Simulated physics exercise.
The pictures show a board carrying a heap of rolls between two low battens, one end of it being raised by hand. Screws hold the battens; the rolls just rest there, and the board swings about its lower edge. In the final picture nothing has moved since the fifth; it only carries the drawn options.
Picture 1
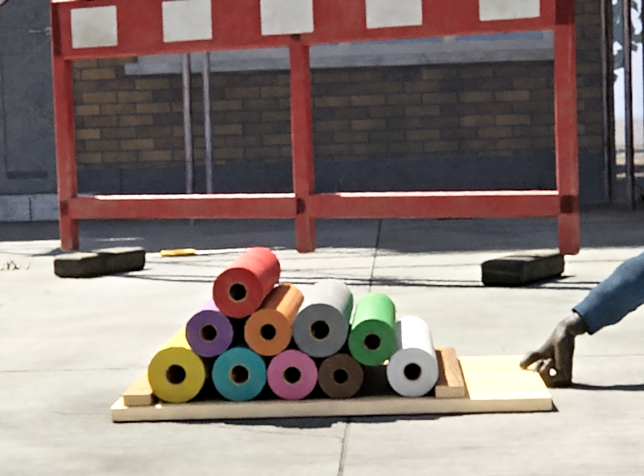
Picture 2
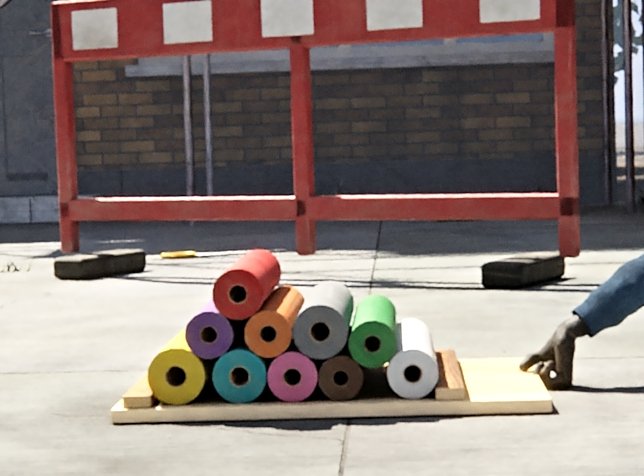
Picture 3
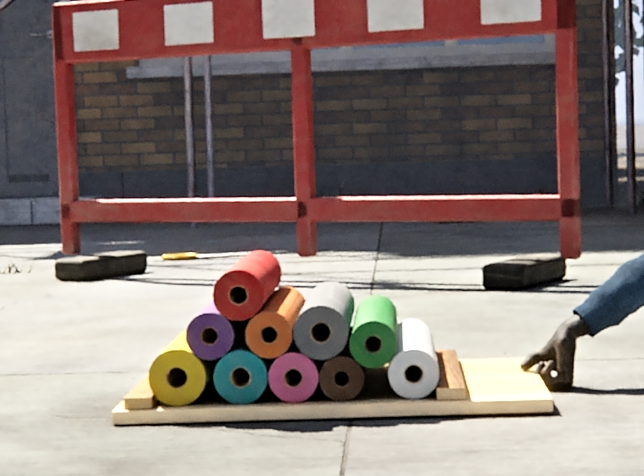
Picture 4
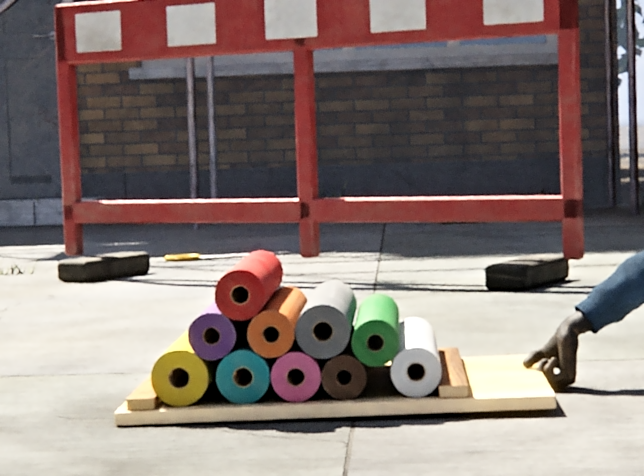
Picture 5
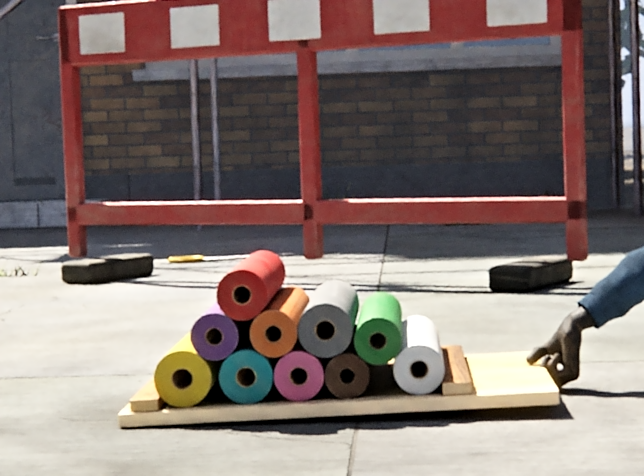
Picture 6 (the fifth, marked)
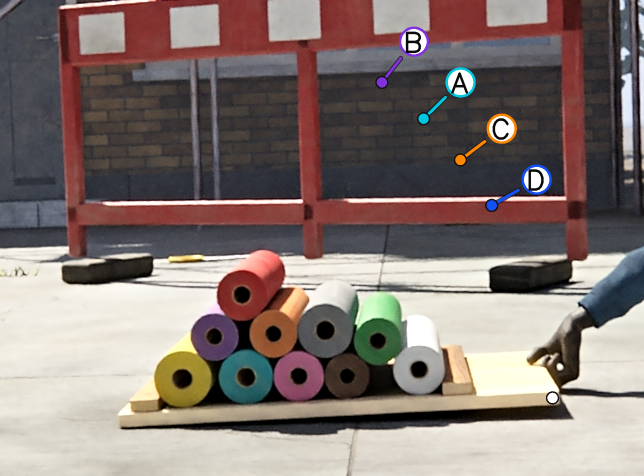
At the start, a pyramid of colourful rolls rests between two low battens on a board lying on pale paving, a gloved hand at its right end. The hand then raises that end very slightly, while the rolls keep their places in the heap.
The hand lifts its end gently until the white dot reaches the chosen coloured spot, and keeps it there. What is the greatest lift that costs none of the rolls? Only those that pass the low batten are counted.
D is the limit.
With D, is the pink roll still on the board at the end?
The pink roll: Yes.
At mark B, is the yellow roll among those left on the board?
No, with B.
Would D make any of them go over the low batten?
No, at D.
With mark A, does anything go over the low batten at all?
At A: Yes.
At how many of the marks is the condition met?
One of the four.
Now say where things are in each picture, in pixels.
In the first frame, brown roll (341, 376); white roll (412, 371); green roll (372, 342).
In the second frame, green roll (372, 344); orange roll (268, 334).
In the third frame, board (336, 383); white roll (414, 374); green roll (373, 344); yellow roll (177, 377).
In the fourth frame, board (339, 382); yellow roll (179, 378); turquoise roll (243, 377).
In the fifth frame, board (342, 380); yellow roll (182, 379); turquoise roll (246, 377).
On the marked copy, A at (423, 119); B at (382, 82); C at (461, 160); D at (492, 206); the white dot at (552, 398).
Following D. Soon after the start, board at 17°.
Later, board at 28°.
In the end, board at 28°, none over the low batten.
As for the rest, A ten over the low batten; B ten over the low batten; C ten over the low batten.
